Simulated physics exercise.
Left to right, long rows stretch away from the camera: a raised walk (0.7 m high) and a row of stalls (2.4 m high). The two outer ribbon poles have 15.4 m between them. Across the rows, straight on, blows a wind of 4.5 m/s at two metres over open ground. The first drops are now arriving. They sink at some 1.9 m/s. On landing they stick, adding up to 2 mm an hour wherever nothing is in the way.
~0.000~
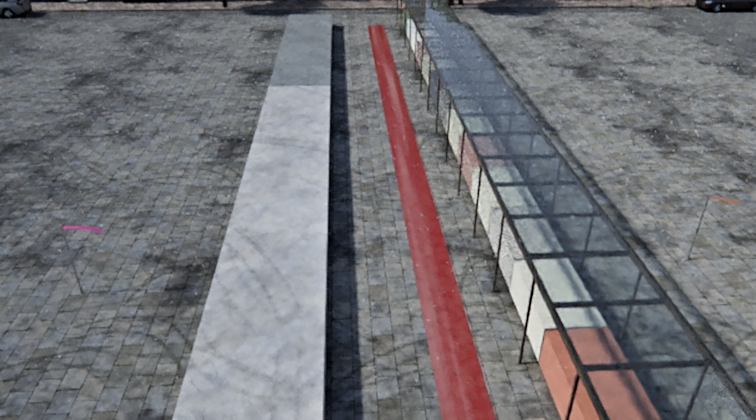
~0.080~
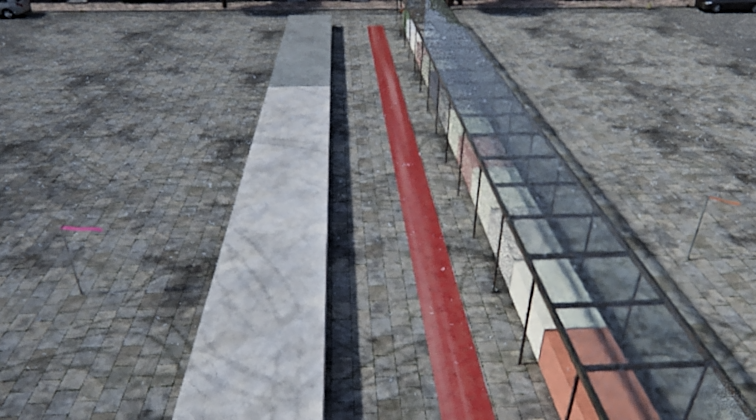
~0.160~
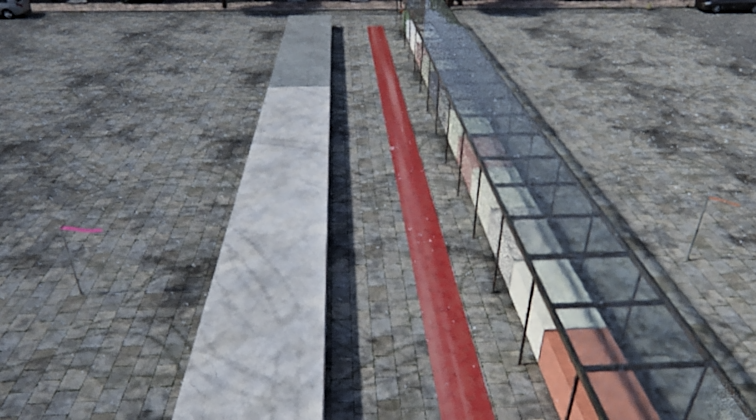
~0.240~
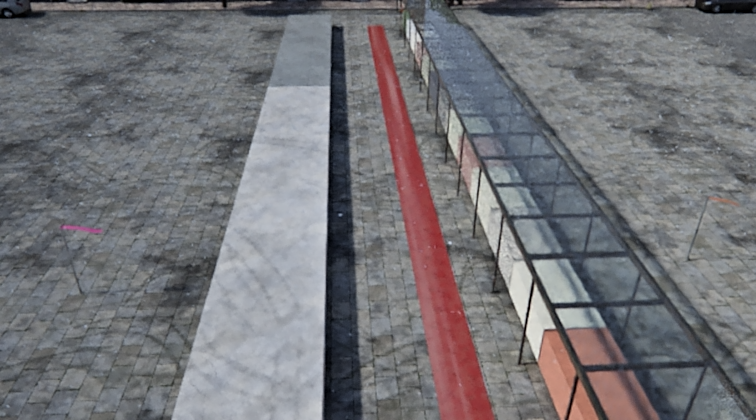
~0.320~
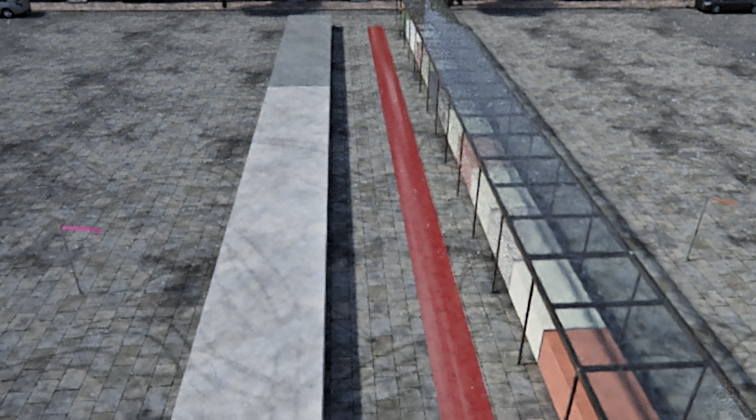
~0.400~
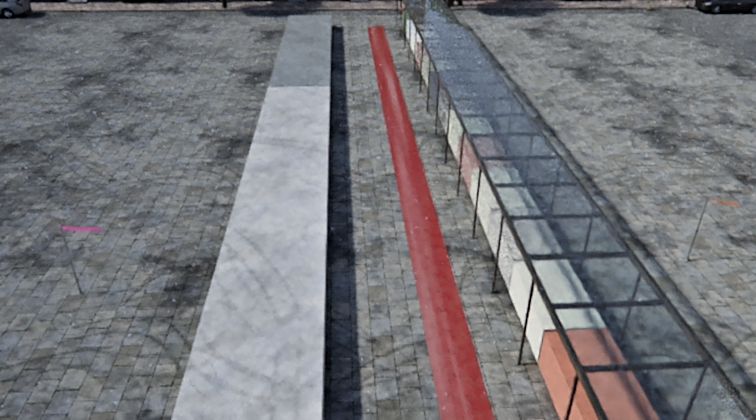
A pink ribbon on a thin pole at the left streams out to the right and wavers only slightly, as small pale specks appear and shift over the red strip. The pale raised walk, the glass-roofed row of stalls and the grey paving stay still throughout.
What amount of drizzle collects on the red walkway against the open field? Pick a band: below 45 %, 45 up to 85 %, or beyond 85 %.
I would say more than 85 %.
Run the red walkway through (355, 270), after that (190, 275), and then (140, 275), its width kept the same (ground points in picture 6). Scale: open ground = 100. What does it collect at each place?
80 %, then 90 %, then 100 %.
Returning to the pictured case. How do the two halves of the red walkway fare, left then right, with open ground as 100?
Left about 95 %, right about 95 %.
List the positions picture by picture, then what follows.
The left ribbon ends at (102, 231), leaning 80 degrees to the right, in the first picture.
The right ribbon ends at (740, 204), leaning 75 degrees to the right and the red one passes (432, 265), in the second picture.
The left ribbon ends at (102, 230), leaning 85 degrees to the right, above the rows the drops slant 70 degrees from upright, towards the right and the top of the row of stalls crosses (519, 155), in the third picture.
The right ribbon ends at (739, 205), leaning 75 degrees to the right and the red one passes (420, 216), in the fourth picture.
The left ribbon ends at (101, 231), leaning 80 degrees to the right and above the rows the drops slant 70 degrees from upright, towards the right, in the fifth picture.
The right ribbon ends at (739, 204), leaning 75 degrees to the right and the top of the raised walk crosses (279, 217), in the sixth picture.
In 10 minutes the red walkway collects 0.3 mm against 0.3 mm in the open.
In 30 minutes the red walkway collects 1.0 mm against 1.0 mm in the open.
In 60 minutes the red walkway collects 1.9 mm against 2.0 mm in the open, so the red walkway has 96 % of the open amount; the left half of it has 96 %, the right half 97 %.
